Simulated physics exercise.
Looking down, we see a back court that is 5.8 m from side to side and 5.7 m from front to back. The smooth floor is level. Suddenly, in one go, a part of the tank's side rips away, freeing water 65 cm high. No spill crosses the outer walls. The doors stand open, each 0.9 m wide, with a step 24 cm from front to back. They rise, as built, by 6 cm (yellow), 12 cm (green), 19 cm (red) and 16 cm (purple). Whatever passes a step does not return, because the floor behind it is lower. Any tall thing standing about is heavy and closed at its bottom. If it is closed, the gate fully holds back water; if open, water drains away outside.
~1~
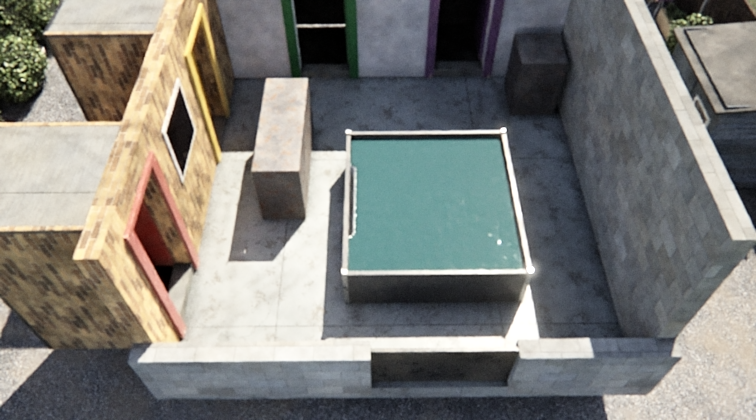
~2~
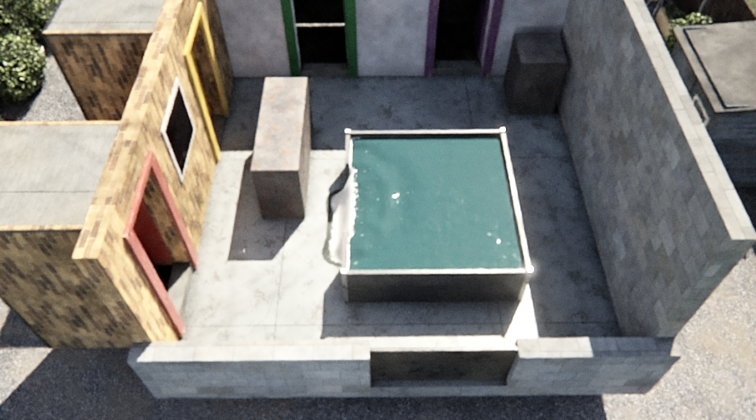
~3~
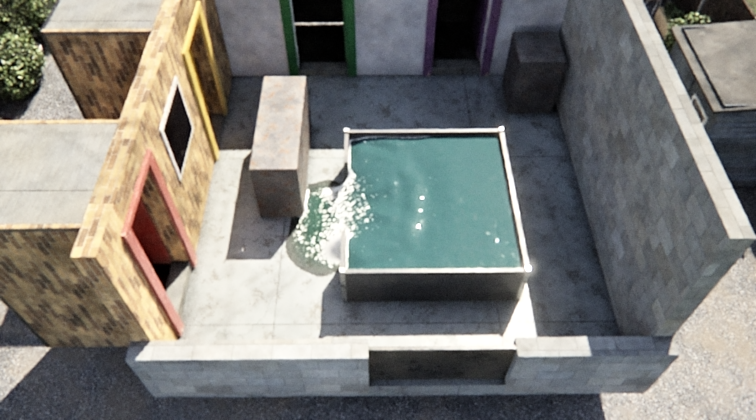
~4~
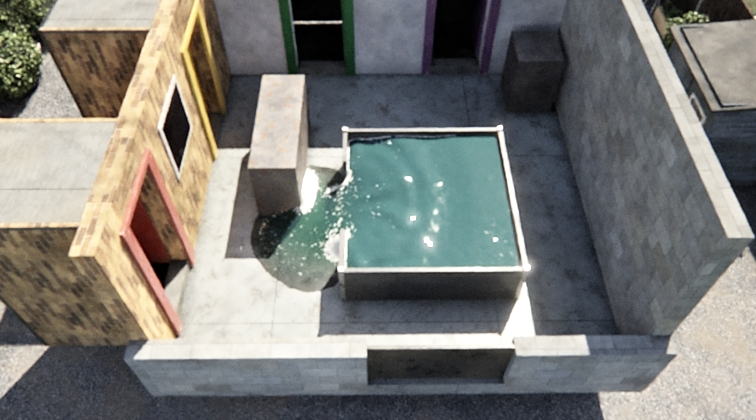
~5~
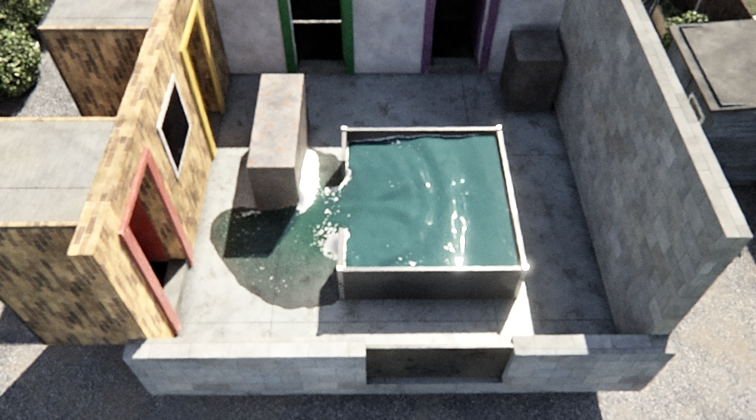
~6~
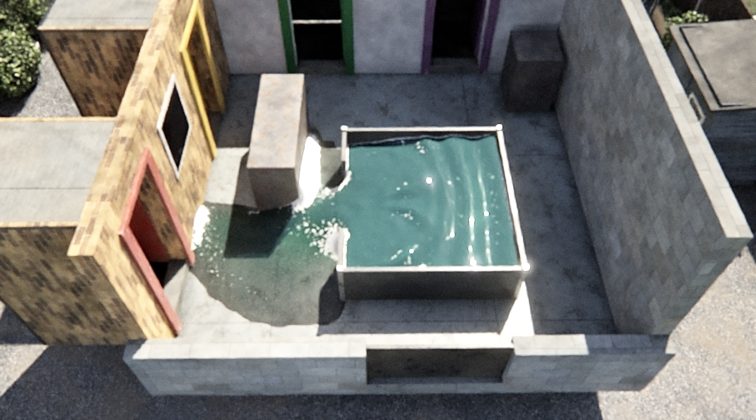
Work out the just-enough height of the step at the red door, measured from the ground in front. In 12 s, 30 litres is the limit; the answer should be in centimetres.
It works out at roughly 26 cm.
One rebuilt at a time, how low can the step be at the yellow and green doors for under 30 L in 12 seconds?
About 10.0 cm at yellow and about 15 cm at green.
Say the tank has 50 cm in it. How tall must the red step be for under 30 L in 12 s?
You'd need a step of close to 20 cm.
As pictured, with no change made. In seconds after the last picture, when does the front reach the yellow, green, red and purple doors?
Yellow 0.7 s, green 0.6 s, red 0.1 s, purple 1.4 s.
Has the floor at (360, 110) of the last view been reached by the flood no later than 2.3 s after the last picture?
At that moment it's submerged.
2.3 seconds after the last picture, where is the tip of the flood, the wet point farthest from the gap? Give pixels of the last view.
Lab note: Front tip approx. at (535, 76).
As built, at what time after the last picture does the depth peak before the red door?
Roughly at 1.0 s.
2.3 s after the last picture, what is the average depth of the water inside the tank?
About 34 centimetres on average.
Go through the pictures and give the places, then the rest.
In the first frame, the tank at (431, 199) is whole and still, 65 cm deep; the red door at (169, 257) is dry.
In the second frame, the front is at (327, 251), 0.3 m from the gap at (350, 219); 0.3 m2 of floor is wet, 65 cm left at the back.
In the third frame, the front is at (293, 250), 0.8 m from the gap at (348, 219); 1.0 m2 of floor is wet, 65 cm left at the back.
In the fourth frame, the front is at (259, 246), 1.3 m from the gap at (347, 217); 1.8 m2 of floor is wet, 65 cm left at the back.
In the fifth frame, water pours out at (346, 216) and has run 1.9 m, to (217, 239); about 8 cm deep outside, 65 cm at the back.
In the sixth frame, the front is at (192, 263), 2.2 m from the gap at (346, 216); 3.8 m2 of floor is wet, 62 cm left at the back; the red door at (164, 253), 2.5 m from the gap, is still 0.4 m from the nearest water.
Then, 0.7 s after the last picture water covers 30 % of the floor, deepest (51 cm) near (310, 209); 31 cm at the red door, 5 litres in over its 19 cm step.
Then, 2.3 s after the last picture water covers 65 % of the floor, deepest (36 cm) near (173, 354); 30 cm at the red door, 76 litres in over its 19 cm step.
Then, 11.3 s after the last picture water covers 100 % of the floor, deepest (19 cm) near (314, 157); 10 cm at the red door, 115 litres in over its 19 cm step.
At the red door as built, the water peaked near 32 cm, 0.9 s after the last picture.
With a step of 23.5 cm, 52 litres would have come in within the 12 s; with 31.5 cm, 5 litres. So under 30 litres takes about 26 cm.
